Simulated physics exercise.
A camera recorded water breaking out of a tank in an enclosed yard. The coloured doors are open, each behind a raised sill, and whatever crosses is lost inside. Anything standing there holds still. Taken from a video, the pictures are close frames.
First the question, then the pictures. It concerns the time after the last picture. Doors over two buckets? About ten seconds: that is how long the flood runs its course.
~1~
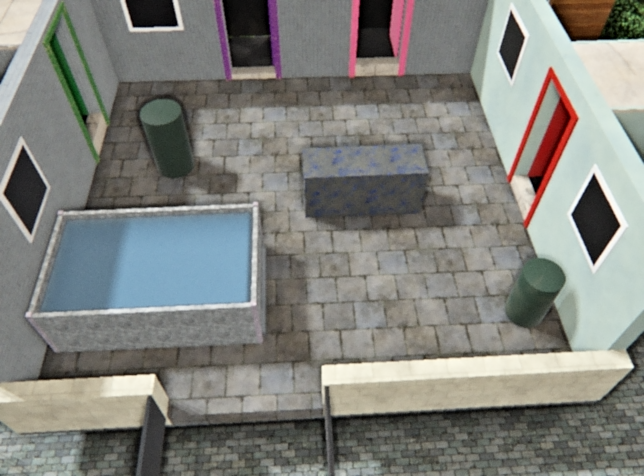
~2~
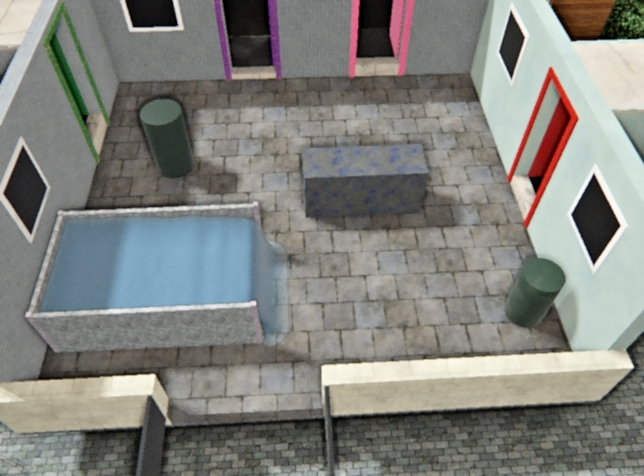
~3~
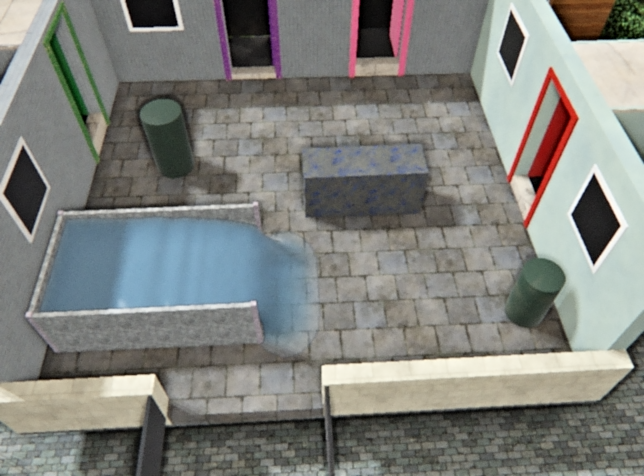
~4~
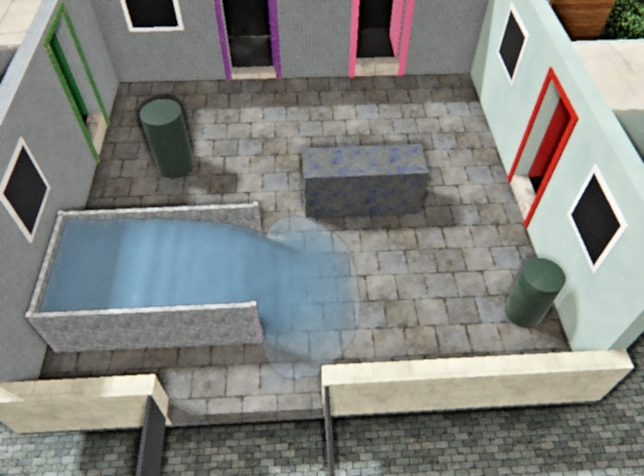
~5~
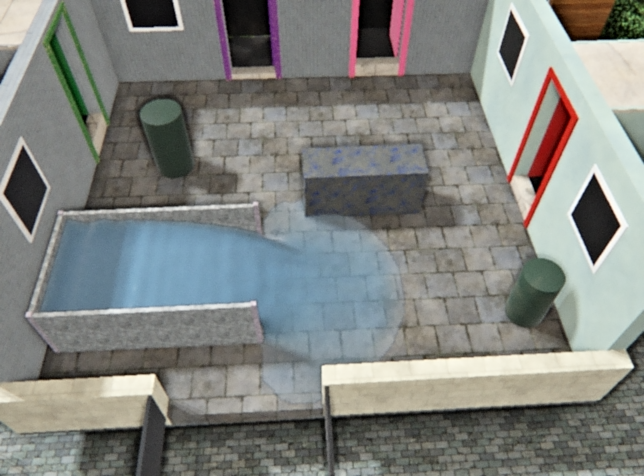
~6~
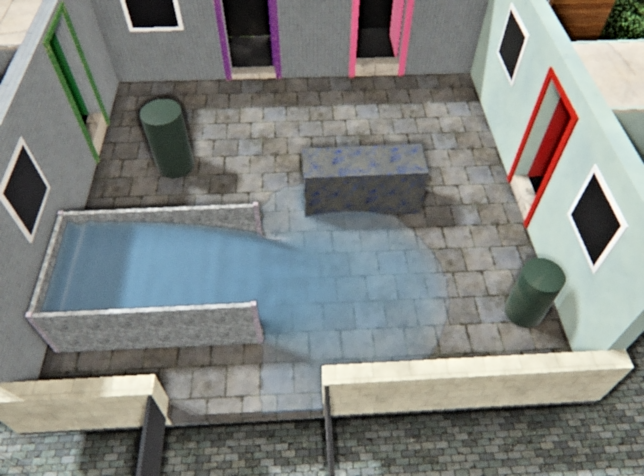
Purple door not over; pink door not over; red door over; green door not over.
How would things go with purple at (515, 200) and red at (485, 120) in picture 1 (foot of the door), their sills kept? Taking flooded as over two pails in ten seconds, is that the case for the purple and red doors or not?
After that, the purple door tops the limit and the red door stays within the limit.
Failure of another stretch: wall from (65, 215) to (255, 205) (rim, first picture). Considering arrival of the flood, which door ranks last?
I'd go with the door marked red.
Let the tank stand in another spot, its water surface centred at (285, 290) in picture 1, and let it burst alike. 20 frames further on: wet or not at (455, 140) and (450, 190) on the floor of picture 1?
Point 1: Soaked through; point 2: Soaked through.
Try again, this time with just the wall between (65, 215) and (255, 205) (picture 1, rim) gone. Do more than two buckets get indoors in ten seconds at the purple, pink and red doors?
As I see it, the purple door overshoots, the pink door stays within limits and the red door stays within limits.
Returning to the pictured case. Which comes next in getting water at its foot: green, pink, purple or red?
It's the door marked red.
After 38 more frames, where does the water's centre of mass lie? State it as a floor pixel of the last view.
The water's middle lies around (382, 220).
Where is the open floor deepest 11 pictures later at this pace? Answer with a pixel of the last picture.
Deepest spot: Around (554, 307).
A moment on, water covers 30 % of the floor; the purple door not reached, the pink door not reached, the red door wet at the sill, nothing in, the green door not reached.
Next, water covers 35 % of the floor; the purple door not reached, the pink door not reached, the red door over two buckets in, the green door not reached.
Then, water covers 45 % of the floor; the purple door not reached, the pink door not reached, the red door far over two buckets in, the green door not reached.
Later, water covers 70 % of the floor; the purple door wet at the sill, nothing in, the pink door wet at the sill, nothing in, the red door far over two buckets in, the green door not reached.
In the end, water covers 100 % of the floor; the purple door wet at the sill, nothing in, the pink door wet at the sill, nothing in, the red door far over two buckets in, the green door wet at the sill, nothing in.
